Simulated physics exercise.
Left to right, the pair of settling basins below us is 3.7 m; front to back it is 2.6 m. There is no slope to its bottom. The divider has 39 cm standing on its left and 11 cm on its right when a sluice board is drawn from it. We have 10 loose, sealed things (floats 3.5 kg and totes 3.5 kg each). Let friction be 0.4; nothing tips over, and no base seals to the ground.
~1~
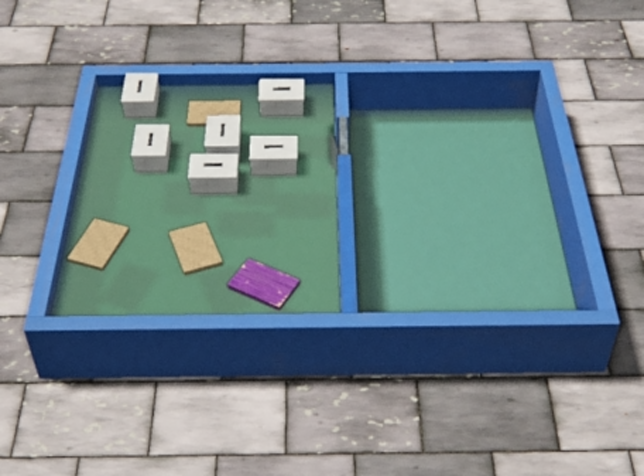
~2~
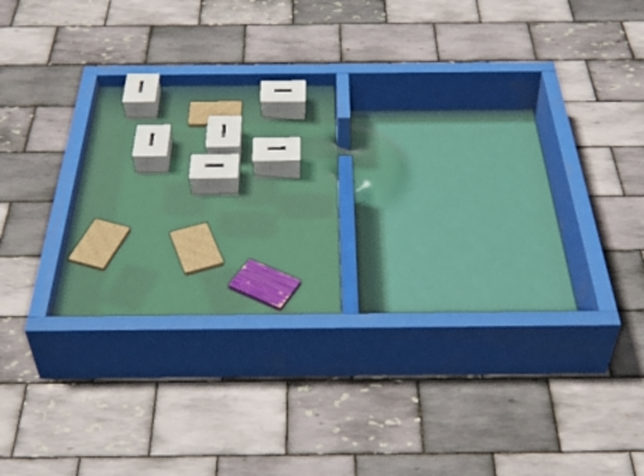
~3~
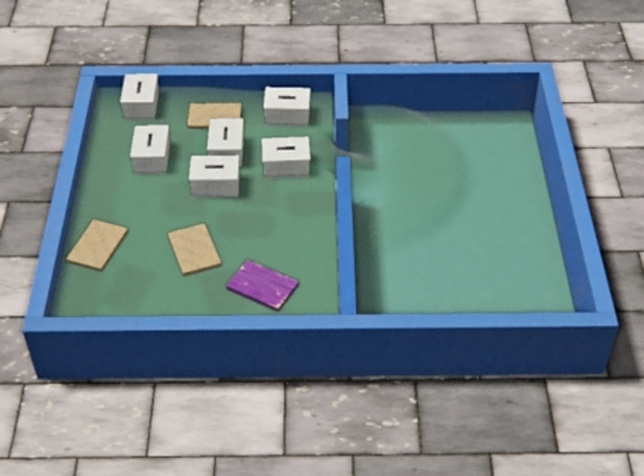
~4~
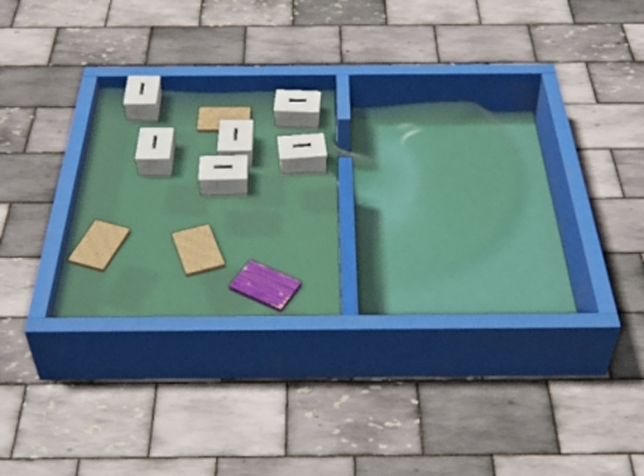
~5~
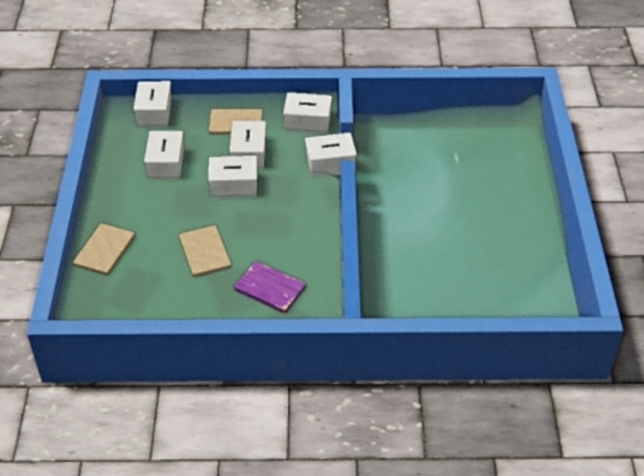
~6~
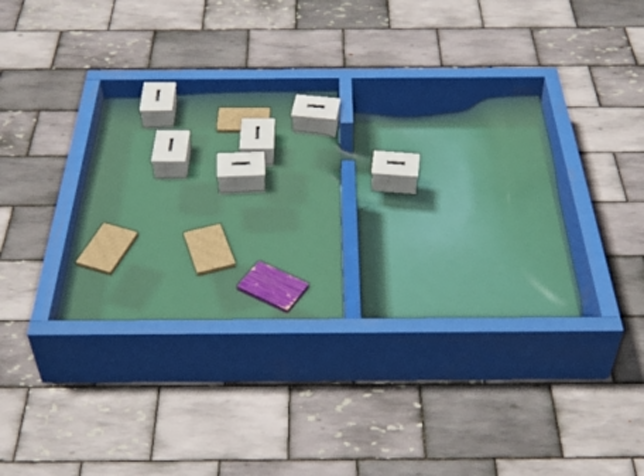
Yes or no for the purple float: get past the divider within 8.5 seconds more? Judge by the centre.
Purple float: Not over.
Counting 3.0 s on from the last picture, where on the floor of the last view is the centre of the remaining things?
They're centred close to (295, 217).
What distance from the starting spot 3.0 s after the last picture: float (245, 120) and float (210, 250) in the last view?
First 60 cm, then 30 cm.
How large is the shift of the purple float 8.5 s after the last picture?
20 cm.
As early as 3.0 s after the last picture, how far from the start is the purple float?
20 cm or so by then.
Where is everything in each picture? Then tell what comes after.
The first frame shows the purple float at (264, 282), afloat; 39 cm deep round most things; 0 of 10 have shifted.
The second frame shows the purple float at (265, 283), afloat; 39 cm deep round most things; 0 of 10 have shifted.
The third frame shows the purple float at (263, 284) floats; 38 cm deep round most things; 2 of 10 have shifted.
The fourth frame shows the purple float at (265, 284), afloat; about 2460 L in view; 5 of 10 have shifted.
The fifth frame shows the purple float at (270, 285) floats, 5 cm from its start; 36 cm deep round most things; 8 of 10 have shifted.
The sixth frame shows the purple float at (273, 285), afloat, 6 cm from its start; 36 cm deep round most things; 9 of 10 have shifted.
Then, 0.6 s after the last picture the purple float is near (277, 281), 0.1 m from its start, afloat; 1 of 10 are over the mark; 10 afloat.
Then, 3.0 s after the last picture the purple float is near (283, 275), 0.2 m from its start, afloat; 3 of 10 are over the mark; 10 afloat.
Then, 5.5 s after the last picture the purple float is near (285, 273), 0.3 m from its start, afloat; 4 of 10 are over the mark; 10 afloat.
Then, 8.5 s after the last picture the purple float is near (284, 275), 0.2 m from its start, afloat; 4 of 10 are over the mark; 10 afloat.
